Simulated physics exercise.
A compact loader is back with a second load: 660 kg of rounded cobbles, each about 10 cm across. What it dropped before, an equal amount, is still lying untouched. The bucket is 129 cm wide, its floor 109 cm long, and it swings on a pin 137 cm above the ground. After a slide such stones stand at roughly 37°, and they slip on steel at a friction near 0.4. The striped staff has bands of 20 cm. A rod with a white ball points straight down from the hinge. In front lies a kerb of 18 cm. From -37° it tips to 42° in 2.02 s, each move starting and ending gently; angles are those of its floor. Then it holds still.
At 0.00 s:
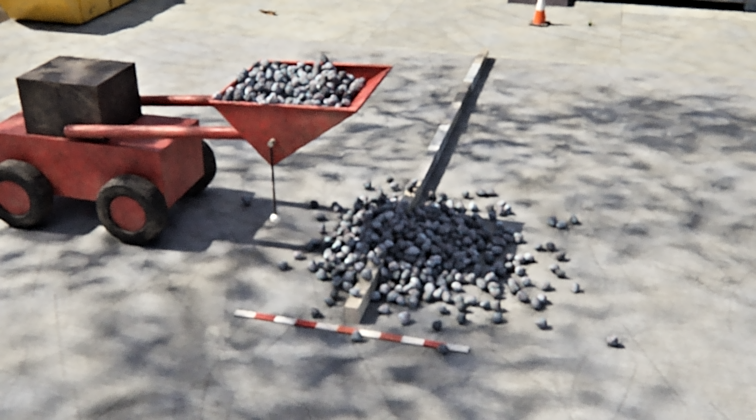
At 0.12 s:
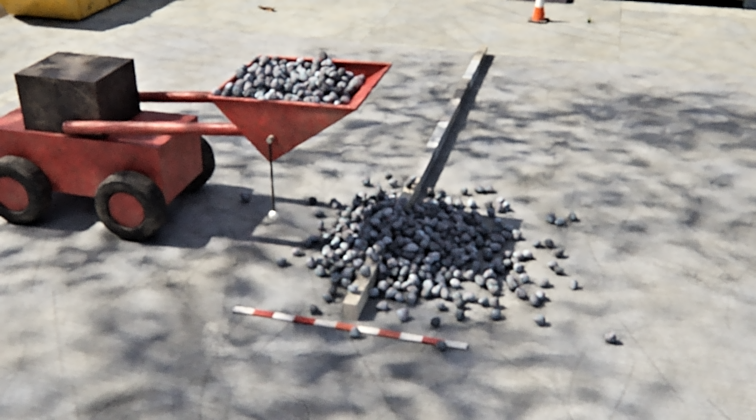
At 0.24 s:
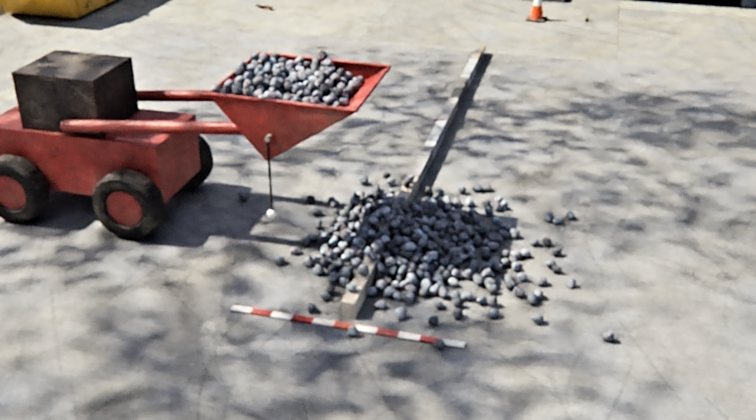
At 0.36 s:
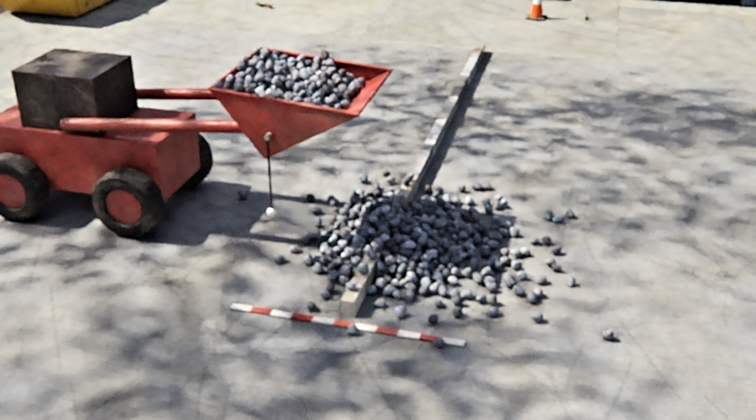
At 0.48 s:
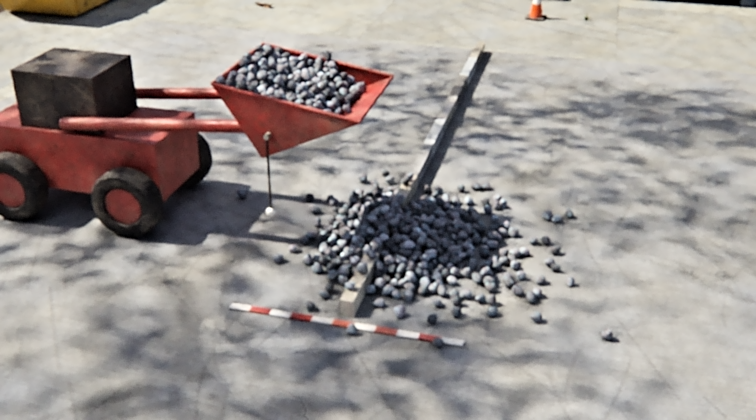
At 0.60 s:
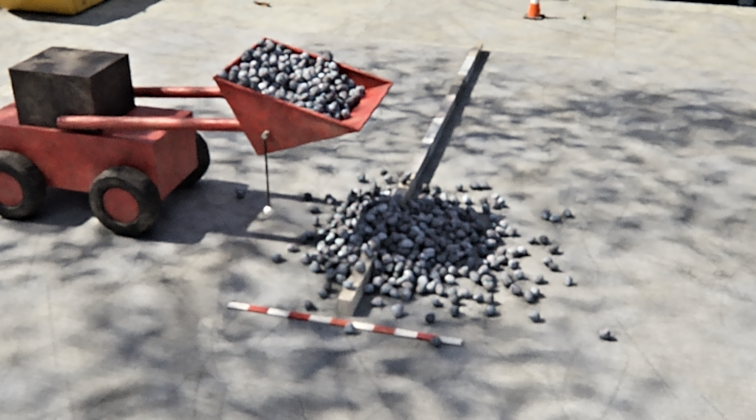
The clip opens on a red wheeled cart holding a bucket of grey stones beside a stone heap straddling a long kerb, with a red-and-white striped staff in front. The bucket tilts gradually, its right lip lowering, and the stones inside shift slightly while the heap stays still.
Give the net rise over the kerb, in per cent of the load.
Some 46 per cent is added.
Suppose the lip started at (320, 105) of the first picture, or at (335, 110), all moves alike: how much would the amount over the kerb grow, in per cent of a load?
First some 10, then 20 per cent.
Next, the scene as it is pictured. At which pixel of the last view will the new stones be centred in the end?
Their middle is at about (381, 221).
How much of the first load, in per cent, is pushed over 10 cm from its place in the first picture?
Roughly 15 per cent of them.
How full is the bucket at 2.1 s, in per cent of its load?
Roughly 20 per cent is still inside.
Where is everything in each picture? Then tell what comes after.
In the first picture, the bucket is at -37°, its lip at (357, 111); the top of the load is at (290, 67). The earlier load is highest near (391, 222), 27 cm above ground level, 36 % on this side of the kerb, 63 % over the kerb.
In the second picture, the bucket is at -36°, its lip at (357, 108); the top of the load is at (289, 63); the stones move at 0.1 m/s on average.
In the third picture, the bucket is at -34°, its lip at (356, 111); the top of the load is at (281, 59); the stones move at 0.1 m/s on average.
In the fourth picture, the bucket is at -30°, its lip at (358, 115); the top of the load is at (271, 56); the stones move at 0.2 m/s on average.
In the fifth picture, the bucket is at -26°, its lip at (360, 122); the top of the load is at (263, 53); the stones move at 0.2 m/s on average.
The sixth picture shows lip at (360, 130), floor tilted -20°, highest stones at (265, 48); the stones move at 0.3 m/s on average.
After 1.5 s the floor is at 30°; in per cent of one load, 95 in the bucket, 41 on this side of the kerb, 63 over the kerb; the foremost stones are at (560, 264).
After 2.1 s the floor is at 42°; in per cent of one load, 22 in the bucket, 88 on this side of the kerb, 90 over the kerb; the foremost stones are at (560, 264).
After 2.5 s the floor is at 42°; in per cent of one load, 0 in the bucket, 94 on this side of the kerb, 106 over the kerb; the foremost stones are at (560, 264).
After 5.3 s the floor is at 42°; in per cent of one load, 0 in the bucket, 91 on this side of the kerb, 109 over the kerb; the foremost stones are at (560, 264). Net gain over the kerb, 46.
